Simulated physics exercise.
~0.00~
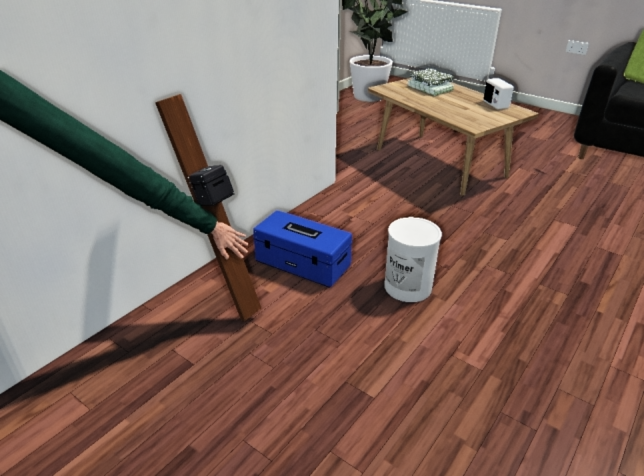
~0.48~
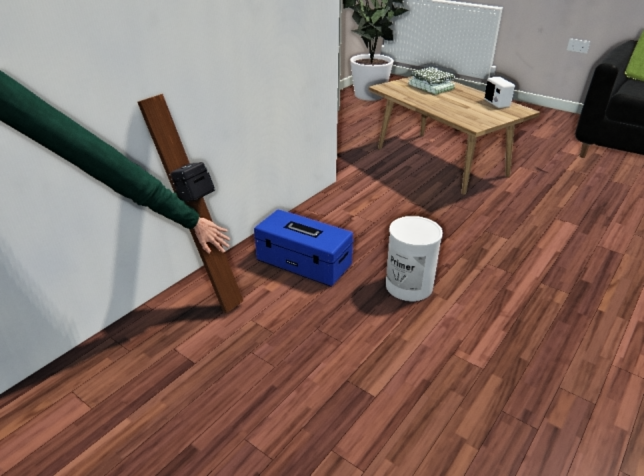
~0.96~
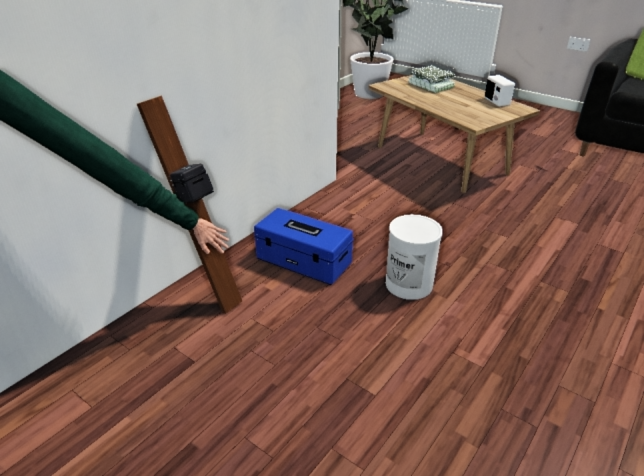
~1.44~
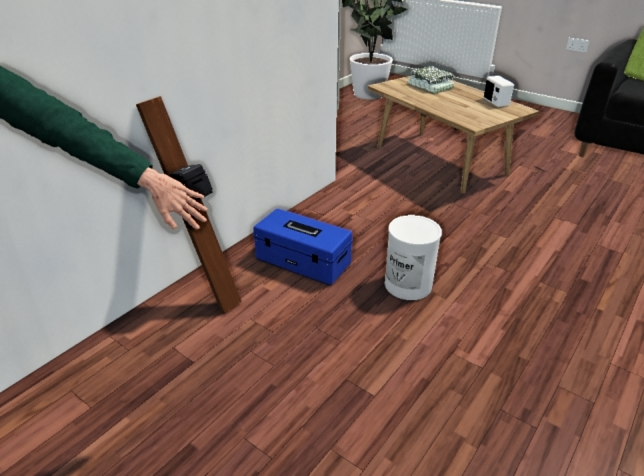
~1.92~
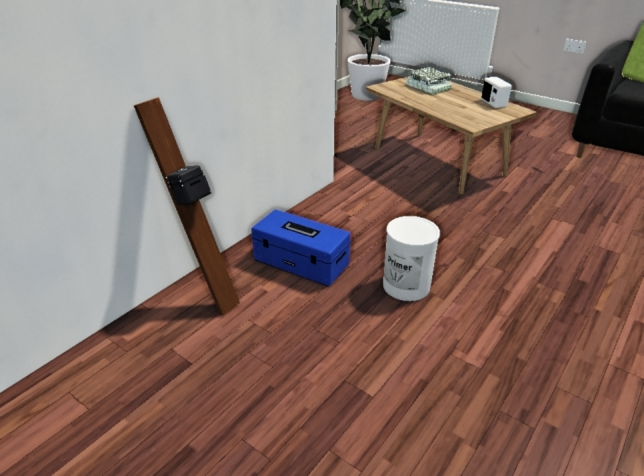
The clip opens on a room with a wooden floor, where a hand in a green sleeve steadies a brown plank with a dark block attached partway up, beside a blue toolbox and a white pail. The hand moves the plank a little to the left, bringing it to lean against the pale wall. It holds the plank there briefly. The hand then lets go and draws back, leaving the view. The plank stays leaning against the wall, while the toolbox and pail remain where they were, with everything still.
